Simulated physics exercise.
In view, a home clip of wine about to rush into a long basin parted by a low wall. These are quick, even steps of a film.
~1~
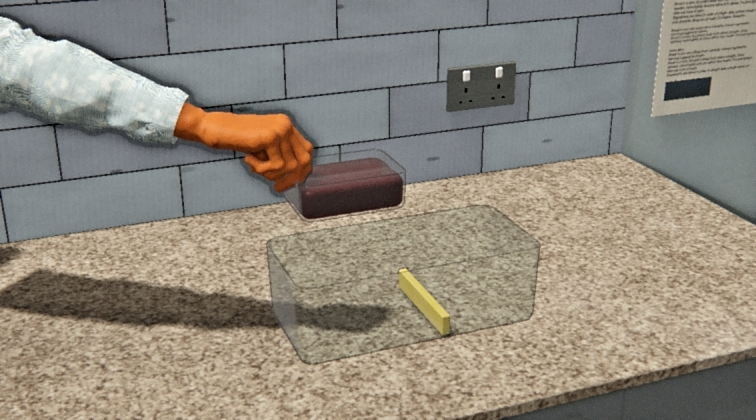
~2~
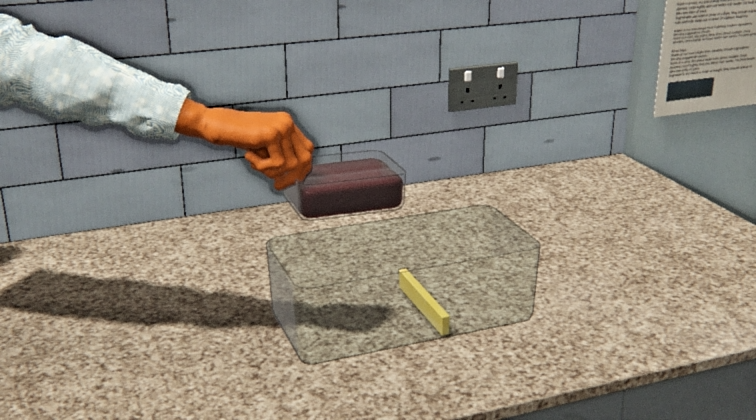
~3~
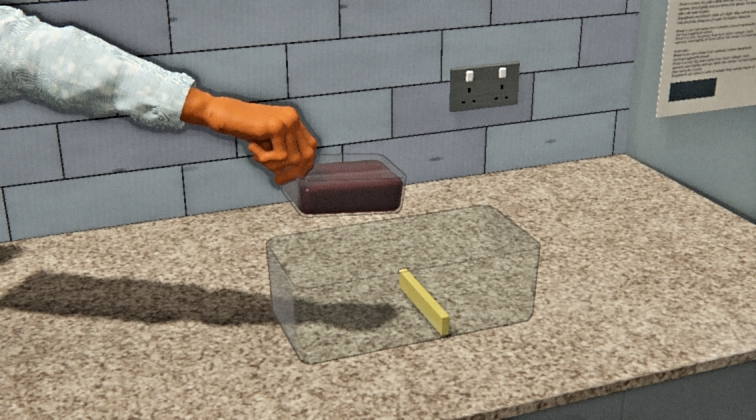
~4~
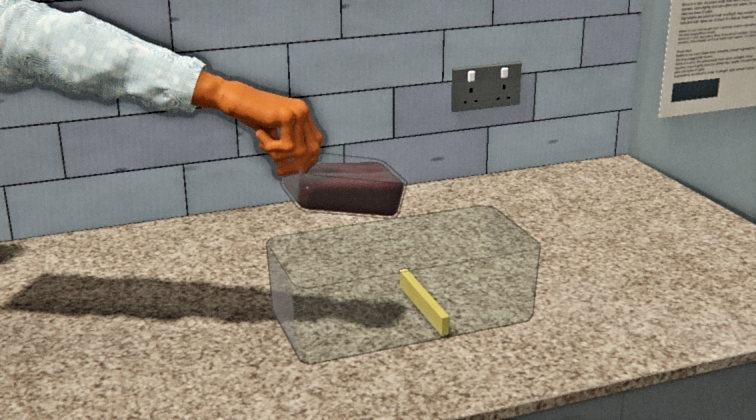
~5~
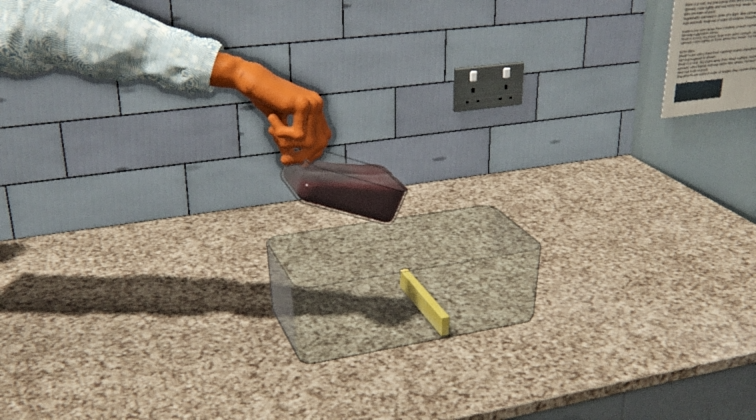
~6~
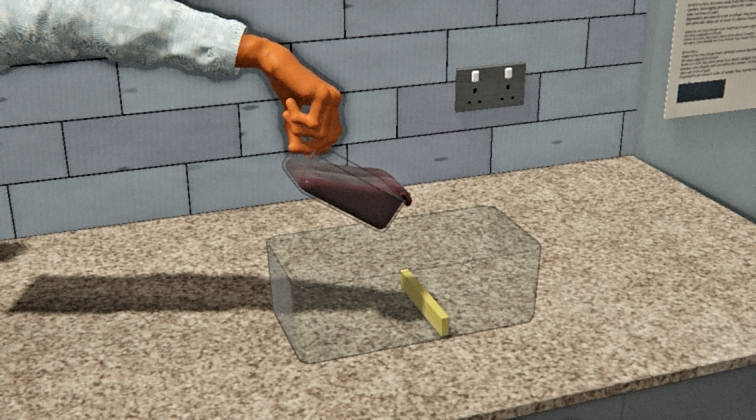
At the start, a gloved hand holds a small clear container of dark red wine level above a long clear basin with a low yellow wall inside. The hand gradually tilts the container down to the right, and the wine shifts toward the lower end until a little bulges over its right rim.
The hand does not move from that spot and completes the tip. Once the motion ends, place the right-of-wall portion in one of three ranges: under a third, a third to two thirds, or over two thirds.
It falls in the range a third to two thirds.
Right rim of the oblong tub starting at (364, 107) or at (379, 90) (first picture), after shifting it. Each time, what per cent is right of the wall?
First place gives some 20 %, second place some 55 %.
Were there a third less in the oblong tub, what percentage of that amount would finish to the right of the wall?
Near 30 parts in a hundred.
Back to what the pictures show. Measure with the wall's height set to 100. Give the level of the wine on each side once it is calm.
On the left roughly 30, on the right roughly 40.
A moment on, the oblong tub is tipped on its side and 6 per cent is still to pour, 33 is left of the wall and 43 right of it.
Next, the oblong tub is tipped right over and 1 per cent is still to pour, 42 is left of the wall and 52 right of it.
Then the oblong tub is tipped right over and 0 per cent is still to pour, 45 is left of the wall and 51 right of it.
Later the oblong tub is tipped right over and 0 per cent is still to pour, 48 is left of the wall and 50 right of it.
Finally, 48 per cent lies left of the wall, 50 right of it and 3 outside.
